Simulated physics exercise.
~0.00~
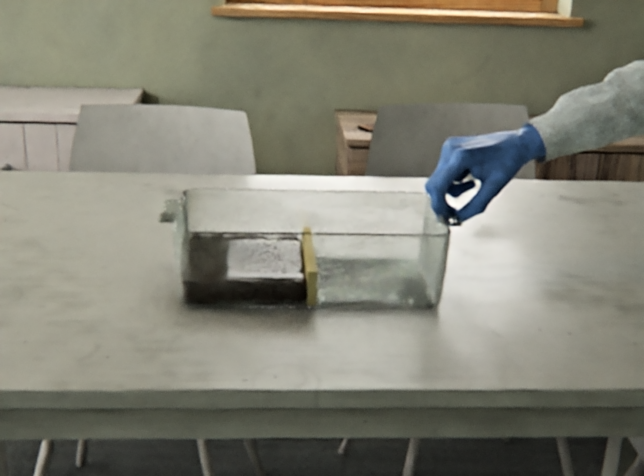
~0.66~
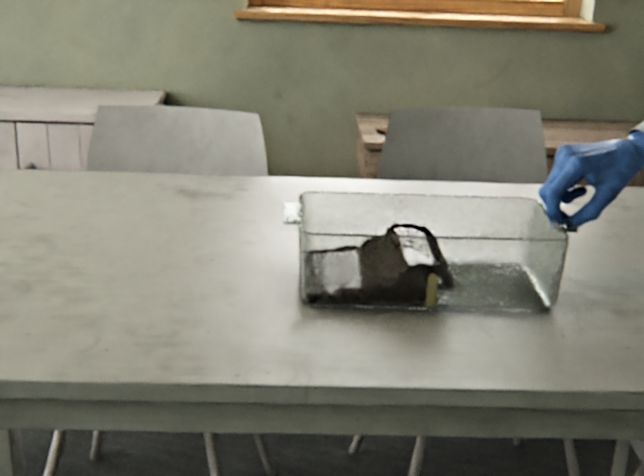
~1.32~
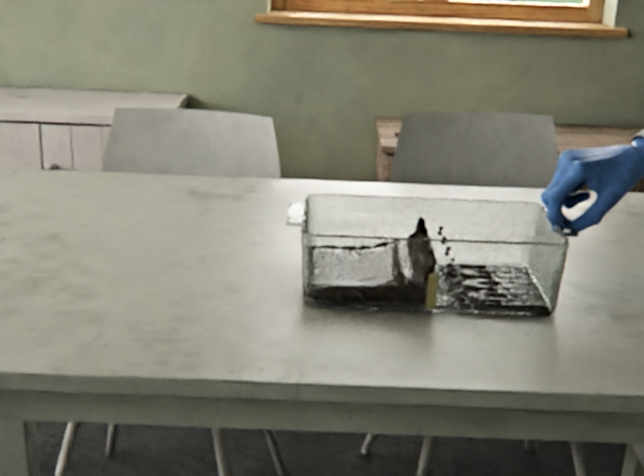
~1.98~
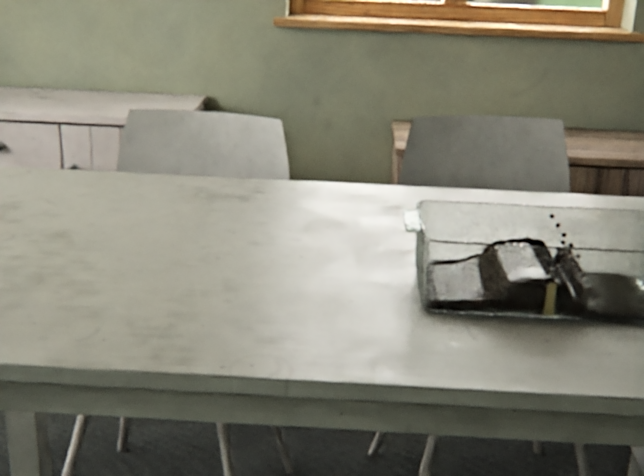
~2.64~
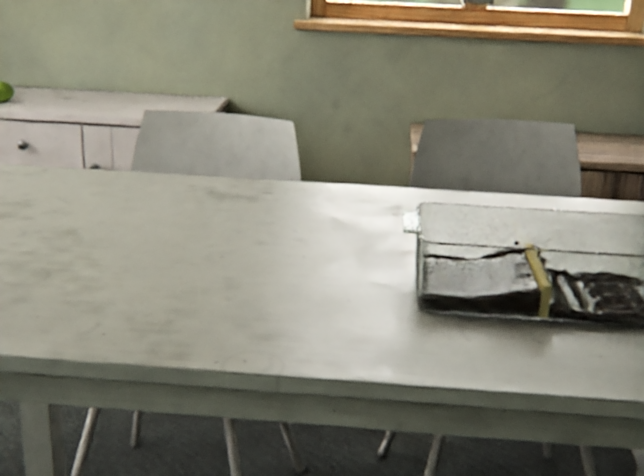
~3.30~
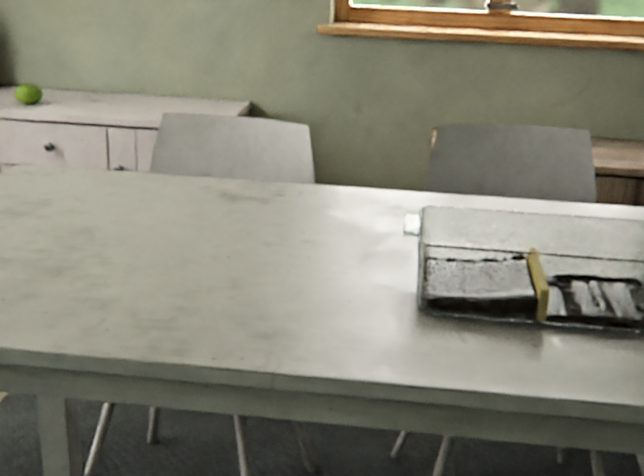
The clip shows a gloved hand beside a clear oblong tub on a table, dark liquid left of its low yellowish divider. The tub moves right in two stages, liquid surging and splashing over the divider, and ends with most still on the left and some on the right.
